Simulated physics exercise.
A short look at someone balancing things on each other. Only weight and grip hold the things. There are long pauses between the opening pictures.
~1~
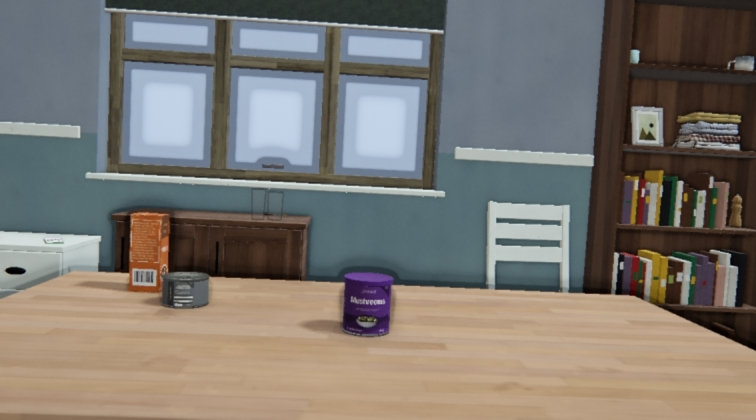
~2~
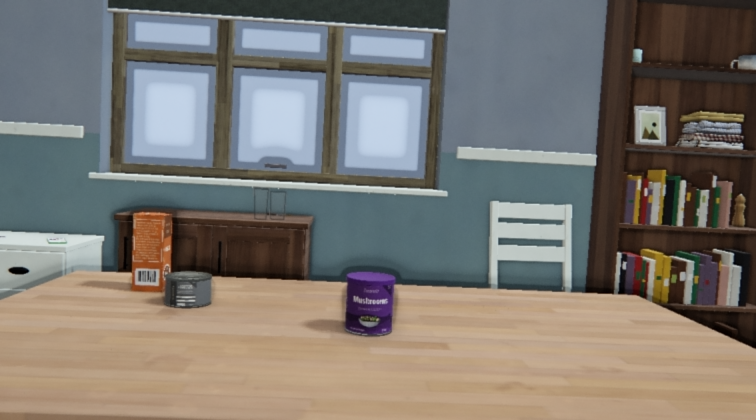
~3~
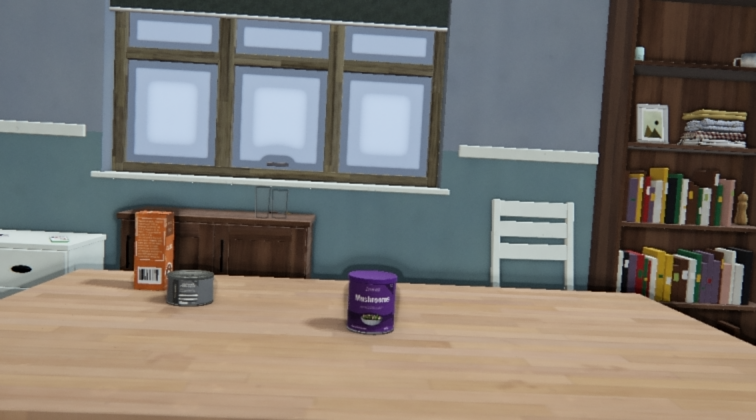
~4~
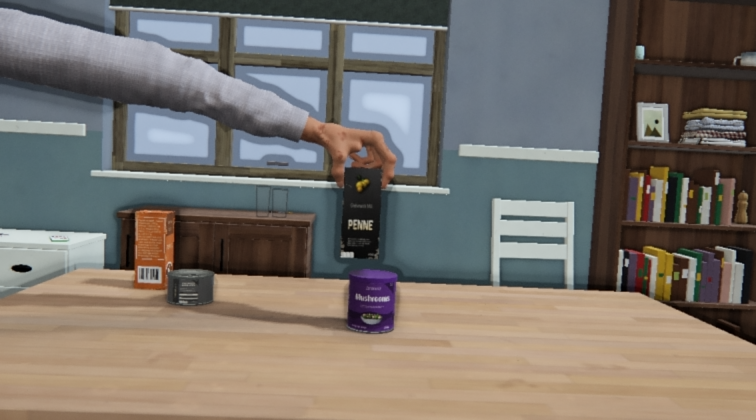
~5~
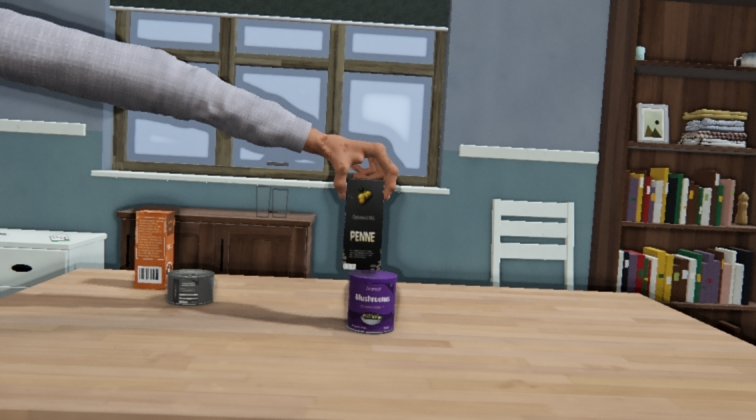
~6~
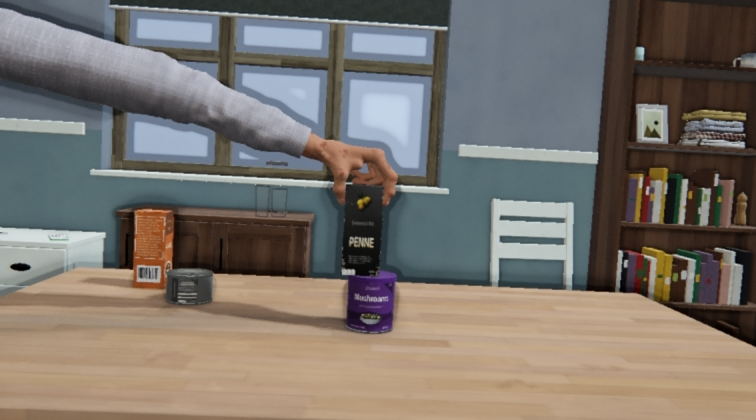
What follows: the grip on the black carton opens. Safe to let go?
In the end the pile keeps its balance.
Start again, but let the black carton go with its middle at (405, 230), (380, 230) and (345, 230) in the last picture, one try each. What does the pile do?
First try: It loses its balance; second try: It keeps its balance; third try: It gives way.
Then, 1.00 s on from there, no change.
Then, 2.10 s on from there, black carton resting near (362, 229).
In the end, all 4 unmoved. At the end, from the last picture's camera, black carton near (362, 230). The pile stays up.
